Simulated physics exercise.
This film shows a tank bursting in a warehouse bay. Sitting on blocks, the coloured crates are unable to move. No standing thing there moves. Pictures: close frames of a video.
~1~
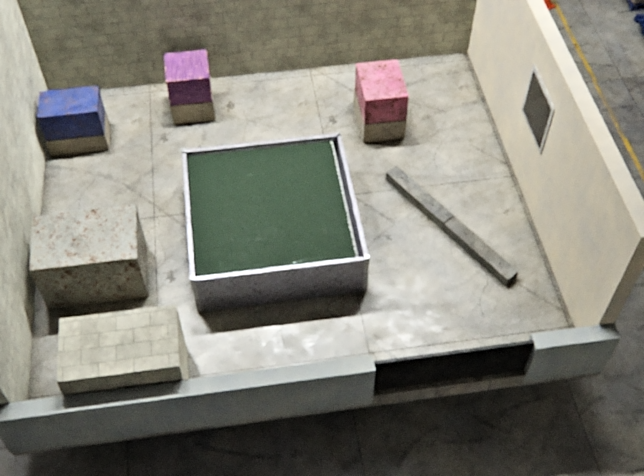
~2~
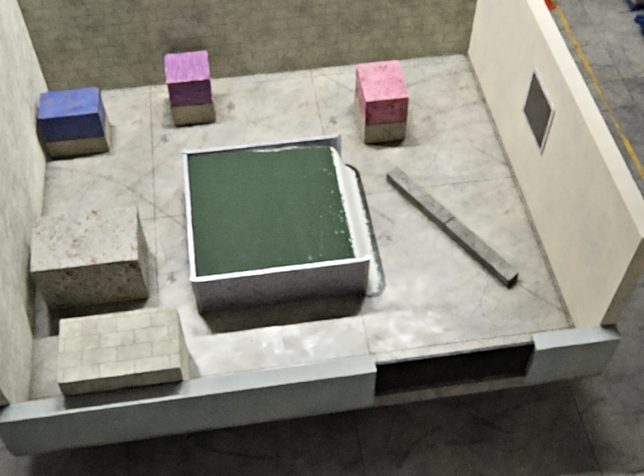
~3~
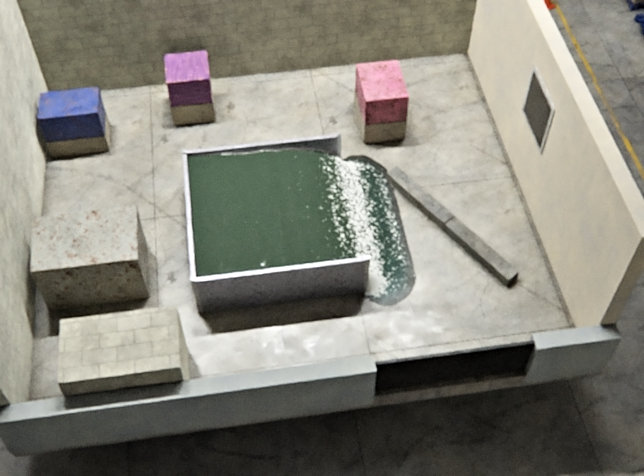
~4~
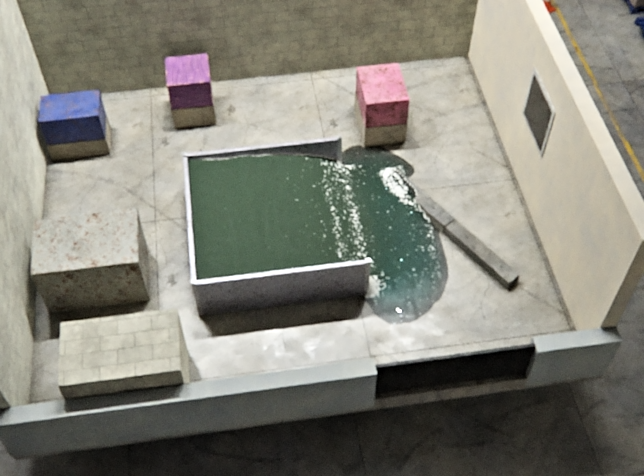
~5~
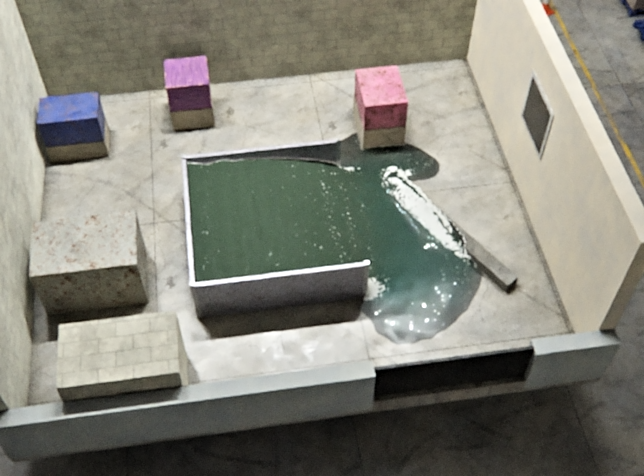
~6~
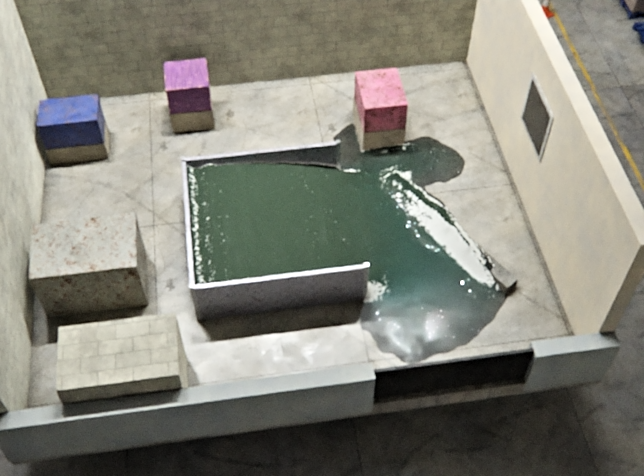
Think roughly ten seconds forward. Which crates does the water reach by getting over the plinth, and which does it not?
Result: Most likely the purple crate remains untouched. Most likely the pink crate remains untouched. Most likely the blue crate remains untouched.
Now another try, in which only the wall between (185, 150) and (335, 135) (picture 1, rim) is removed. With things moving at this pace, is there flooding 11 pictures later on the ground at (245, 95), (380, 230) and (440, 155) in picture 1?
Place one: Reached by the flood. Place two: Spared by the leak. Place three: Spared by the leak.
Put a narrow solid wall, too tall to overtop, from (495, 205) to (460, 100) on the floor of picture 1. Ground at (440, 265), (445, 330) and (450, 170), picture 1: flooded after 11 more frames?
The first point comes out inundated, the next inundated, the last inundated.
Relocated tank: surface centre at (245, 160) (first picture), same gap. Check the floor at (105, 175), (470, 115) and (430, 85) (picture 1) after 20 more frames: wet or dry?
The first spot is not reached, the second inundated, and the third inundated.
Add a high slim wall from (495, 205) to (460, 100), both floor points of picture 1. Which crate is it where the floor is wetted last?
Last comes the blue one.
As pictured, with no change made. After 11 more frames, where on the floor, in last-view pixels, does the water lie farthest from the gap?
My guess would be about (462, 67).
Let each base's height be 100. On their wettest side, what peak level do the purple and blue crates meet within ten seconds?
I'd put it at some 50 % for one and some 40 % for the other, in that order.
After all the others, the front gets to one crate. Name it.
I'd say the one in blue is last.
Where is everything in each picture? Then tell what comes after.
The first frame shows still water in the tank at (271, 205).
In the second frame, water pours out at (350, 217) and has run to (369, 295).
In the third frame, the front is at (394, 298), out from the gap at (350, 219).
In the fourth frame, water pours out at (350, 222) and has run to (424, 307).
In the fifth frame, water pours out at (349, 225) and has run to (439, 325).
In the sixth frame, water pours out at (349, 227) and has run to (499, 299).
A moment on, water covers 35 % of the floor; the purple crate not reached, the pink crate water round its plinth, the blue crate not reached.
Next, water covers 35 % of the floor; the purple crate not reached, the pink crate water round its plinth, the blue crate not reached.
Then, water covers 55 % of the floor; the purple crate not reached, the pink crate water round its plinth, the blue crate not reached.
Later, water covers 85 % of the floor; the purple crate water round its plinth, the pink crate water round its plinth, the blue crate water round its plinth.
In the end, water covers 100 % of the floor; the purple crate stayed above the water, the pink crate stayed above the water, the blue crate stayed above the water.
